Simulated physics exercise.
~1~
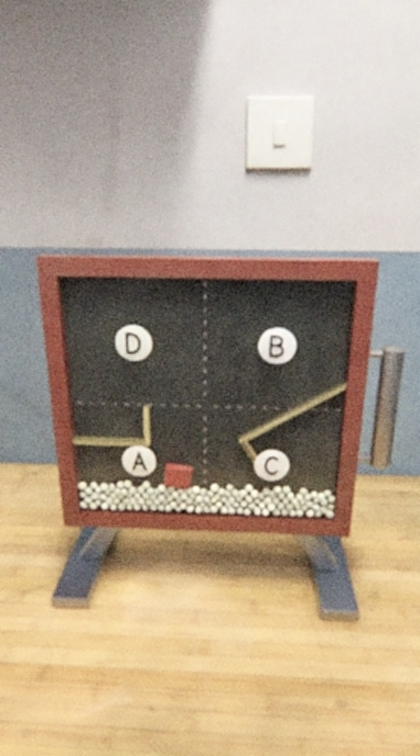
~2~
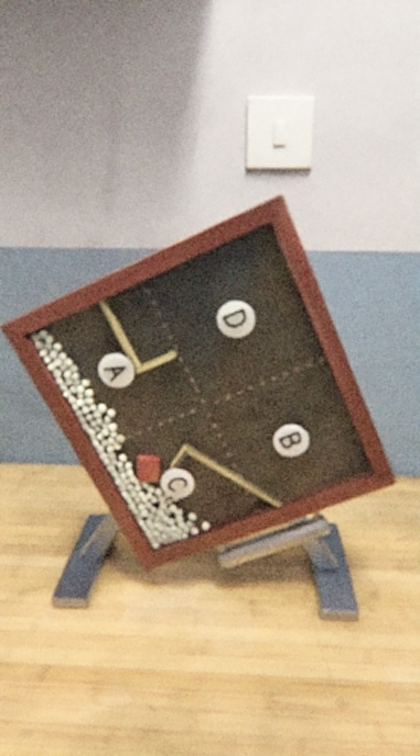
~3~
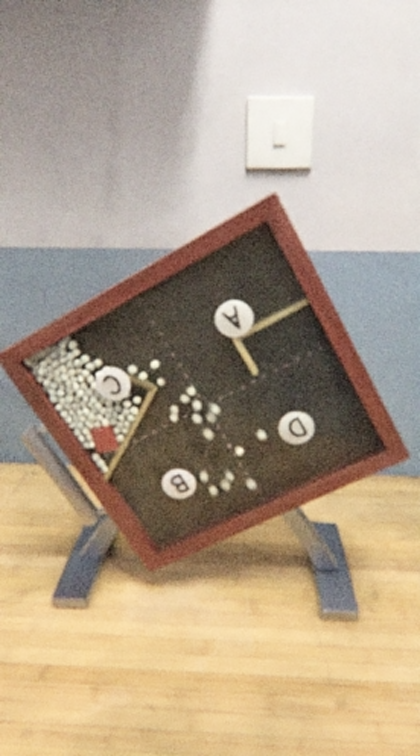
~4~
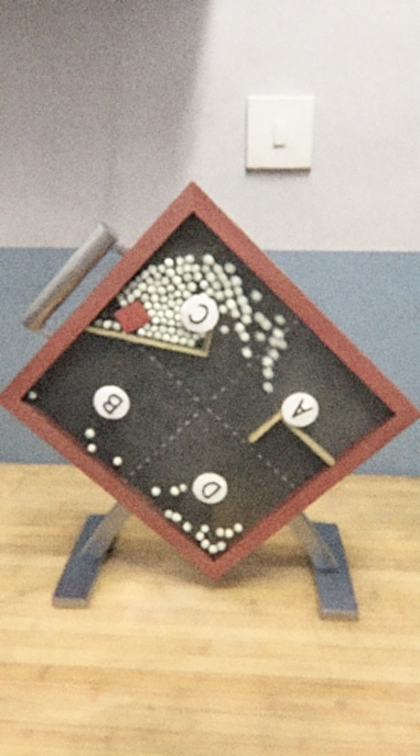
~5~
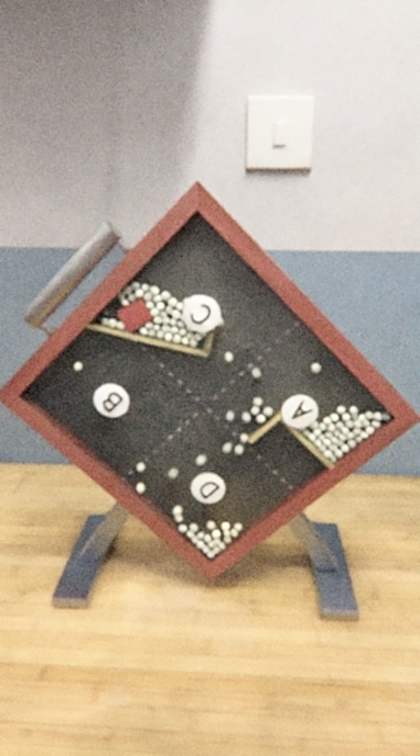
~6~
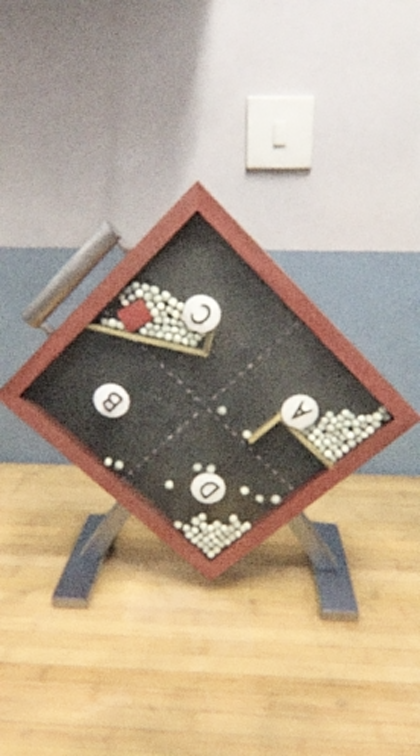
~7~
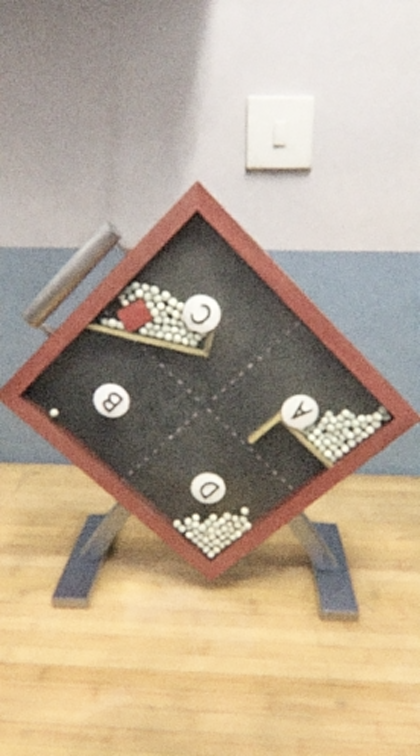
A framed puzzle box holding small white balls and a red block turns clockwise on its stand, tipping the balls from the bottom into C's pocket before some spill out. It stops tilted on a corner, with balls settled in A, C and D and the block in C.
